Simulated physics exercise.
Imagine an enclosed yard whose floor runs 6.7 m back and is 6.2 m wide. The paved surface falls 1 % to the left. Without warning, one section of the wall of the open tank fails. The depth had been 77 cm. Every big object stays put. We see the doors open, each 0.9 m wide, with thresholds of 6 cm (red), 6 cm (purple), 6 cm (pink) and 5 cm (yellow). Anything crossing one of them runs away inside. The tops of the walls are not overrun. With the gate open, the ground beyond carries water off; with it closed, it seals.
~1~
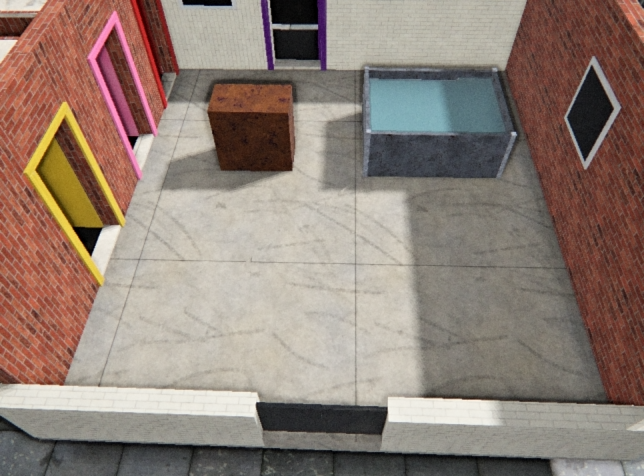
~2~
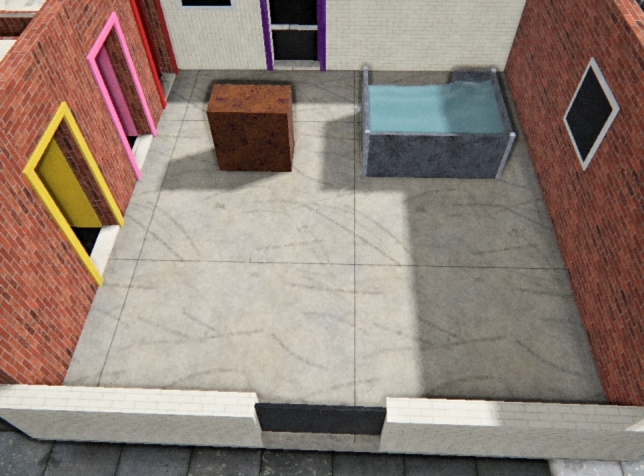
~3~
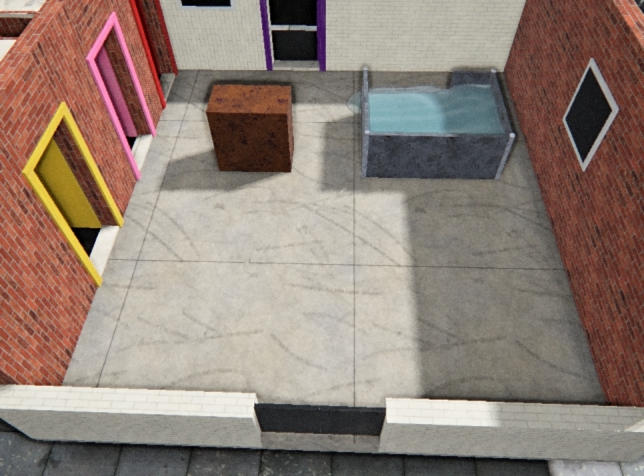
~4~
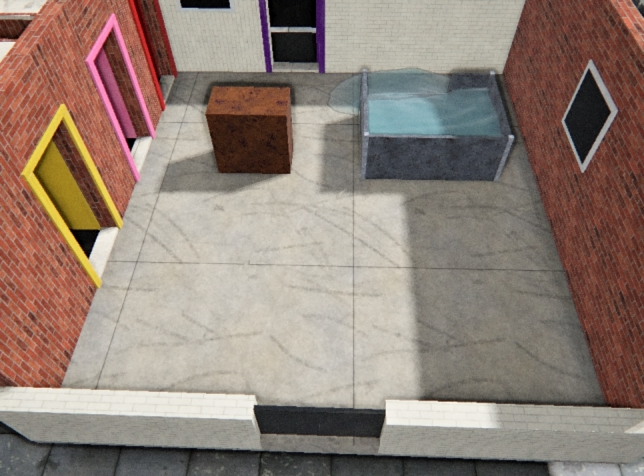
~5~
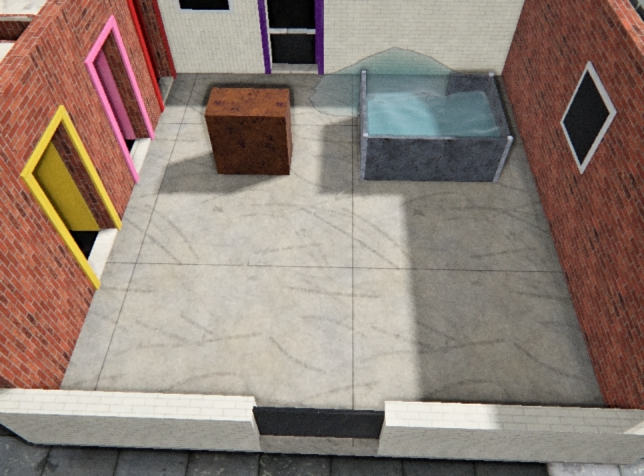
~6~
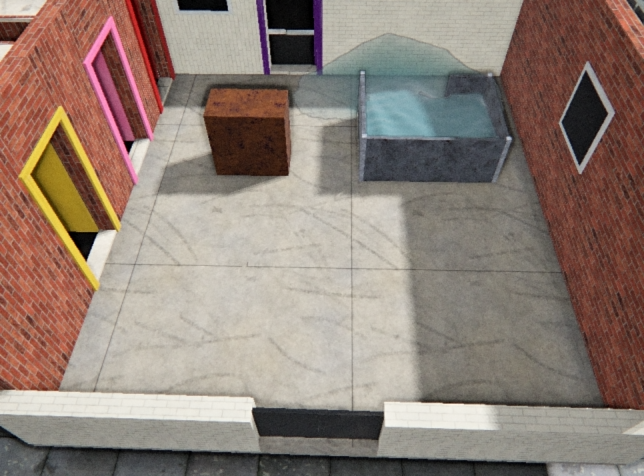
In a walled yard, water pours from the tank's far side and spreads behind it.
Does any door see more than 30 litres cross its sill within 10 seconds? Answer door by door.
Taking each door, the red door does; the purple door does; the pink door does; the yellow door does not.
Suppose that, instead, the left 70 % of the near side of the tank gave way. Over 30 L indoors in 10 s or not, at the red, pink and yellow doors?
Door by door - red: Out of bounds, pink: Within bounds, yellow: Out of bounds.
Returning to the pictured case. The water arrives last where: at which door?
Yellow.
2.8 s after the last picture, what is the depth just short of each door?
Readings (cm): Red = 21; purple = 10; pink = 14; yellow = 3.
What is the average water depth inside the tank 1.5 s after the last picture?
Roughly 26 centimetres.
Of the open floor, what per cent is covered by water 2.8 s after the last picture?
I'd say around 45 %.
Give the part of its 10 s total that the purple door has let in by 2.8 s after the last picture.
Share by then: ~ 85 %.
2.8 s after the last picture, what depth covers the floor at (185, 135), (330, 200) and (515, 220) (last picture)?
Listed order: 5 / 0 / 6 cm.
Then, 0.7 s after the last picture water covers 15 % of the floor and is deepest (52 cm) near (390, 80); red door not reached, purple door 16 cm at the sill, 4 L in, pink door not reached, yellow door not reached.
Then, 1.5 s after the last picture water covers 30 % of the floor and is deepest (36 cm) near (485, 81); red door 17 cm at the sill, 45 L in, purple door 14 cm at the sill, 31 L in, pink door not reached, yellow door not reached.
Then, 2.8 s after the last picture water covers 45 % of the floor and is deepest (24 cm) near (485, 81); red door 21 cm at the sill, 216 L in, purple door 10 cm at the sill, 53 L in, pink door 14 cm at the sill, 20 L in, yellow door 3 cm at the sill, 0 L in.
Then, 5.3 s after the last picture water covers 75 % of the floor and is deepest (14 cm) near (168, 95); red door 14 cm at the sill, 348 L in, purple door 7 cm at the sill, 62 L in, pink door 9 cm at the sill, 59 L in, yellow door 4 cm at the sill, 0 L in.
Then, 9.3 s after the last picture water covers 85 % of the floor and is deepest (12 cm) near (104, 271); red door 9 cm at the sill, 419 L in, purple door 5 cm at the sill, 64 L in, pink door 7 cm at the sill, 70 L in, yellow door 9 cm at the sill, 5 L in.
